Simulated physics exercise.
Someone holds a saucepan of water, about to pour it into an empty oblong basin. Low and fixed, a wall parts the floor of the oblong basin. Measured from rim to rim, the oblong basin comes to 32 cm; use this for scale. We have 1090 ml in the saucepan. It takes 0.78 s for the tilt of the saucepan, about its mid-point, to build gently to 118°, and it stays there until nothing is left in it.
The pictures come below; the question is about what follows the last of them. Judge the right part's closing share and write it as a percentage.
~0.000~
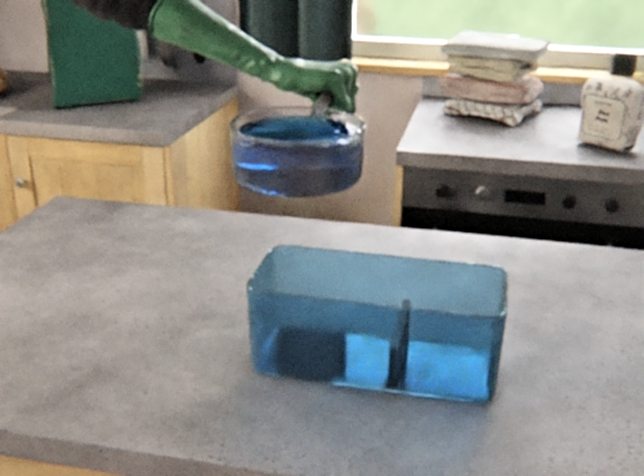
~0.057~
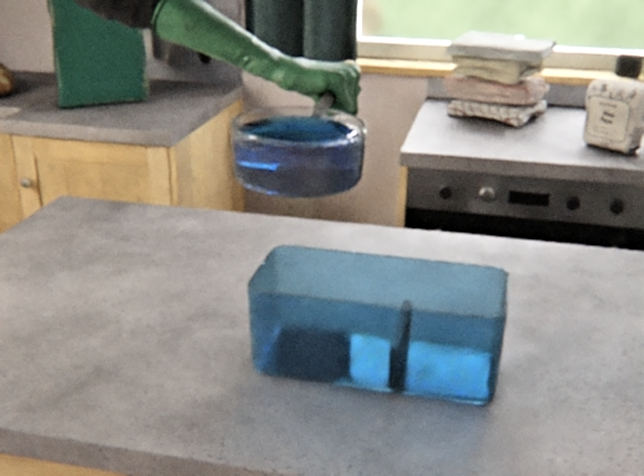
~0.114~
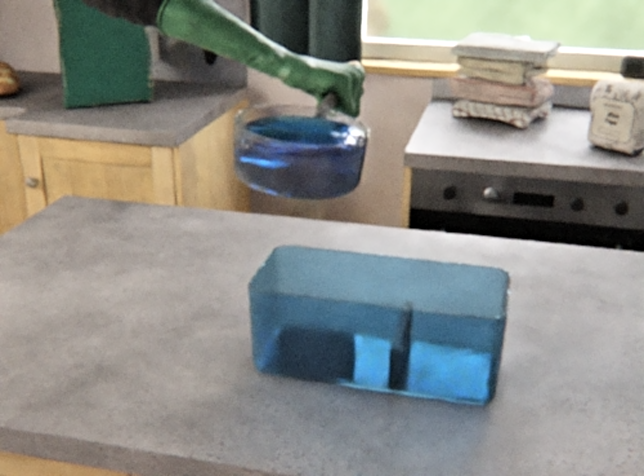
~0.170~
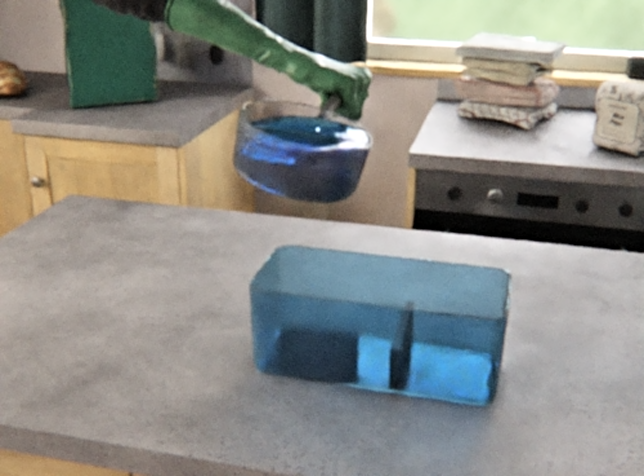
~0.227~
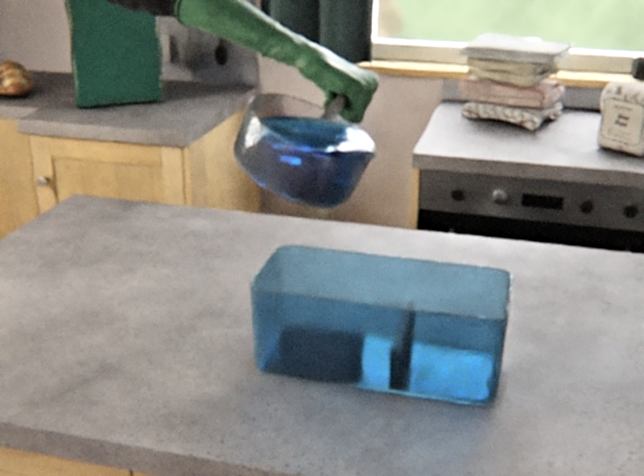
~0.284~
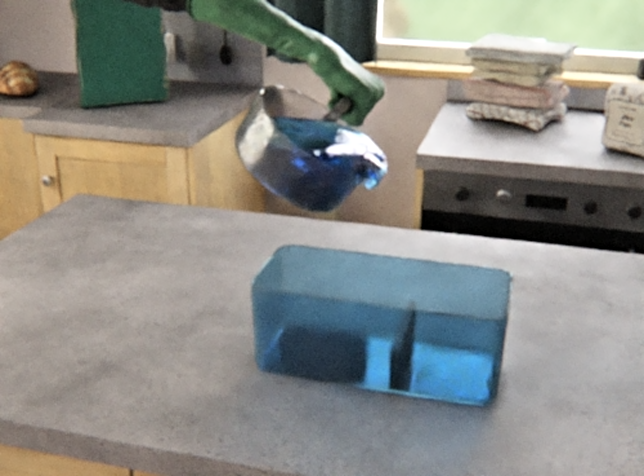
I would judge it at 39 per cent.
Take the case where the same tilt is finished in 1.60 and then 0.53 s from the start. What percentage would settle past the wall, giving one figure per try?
Result: 65 per cent, then 30 per cent.
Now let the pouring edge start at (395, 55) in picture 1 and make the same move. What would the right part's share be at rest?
In that case roughly 65 per cent.
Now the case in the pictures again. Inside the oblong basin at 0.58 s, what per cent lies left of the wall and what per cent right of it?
Left: Around 10. Right: Around 36.
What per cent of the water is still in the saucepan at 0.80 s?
I reckon near 1 per cent still sits there.
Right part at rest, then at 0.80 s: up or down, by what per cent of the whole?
I'd say it grows by some 7.
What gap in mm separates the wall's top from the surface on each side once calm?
Some 34 mm on the left and 32 mm on the right.
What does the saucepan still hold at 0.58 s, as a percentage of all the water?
Some 12 per cent.
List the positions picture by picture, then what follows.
Tilt 0°; pouring edge (363, 130); surface from (237, 126) to (362, 135); the oblong basin's rim runs from (260, 267) to (507, 293); the wall's top is at (400, 323), in the first picture.
Tilt 2°; pouring edge (365, 132); surface from (239, 126) to (363, 137), in the second picture.
Tilt 6°; pouring edge (367, 138); surface from (241, 124) to (365, 139), in the third picture.
Tilt 13°; pouring edge (369, 146); surface from (245, 125) to (369, 142), in the fourth picture.
Tilt 23°; pouring edge (370, 158); surface from (245, 125) to (370, 152); 3 per cent is over the edge, in the fifth picture.
Tilt 35°; pouring edge (368, 171); surface from (243, 123) to (360, 156); 10 per cent is over the edge, in the sixth picture.
After 0.58 s the tilt is 100° and 13 per cent is still to pour, 10 is left of the wall and 37 right of it.
After 0.80 s the tilt is 118° and 1 per cent is still to pour, 46 is left of the wall and 32 right of it.
After 1.03 s the tilt is 118° and 0 per cent is still to pour, 54 is left of the wall and 40 right of it.
After 1.28 s the tilt is 118° and 0 per cent is still to pour, 55 is left of the wall and 39 right of it.
In the end 55 per cent lies left of the wall, 39 right of it and 6 outside.
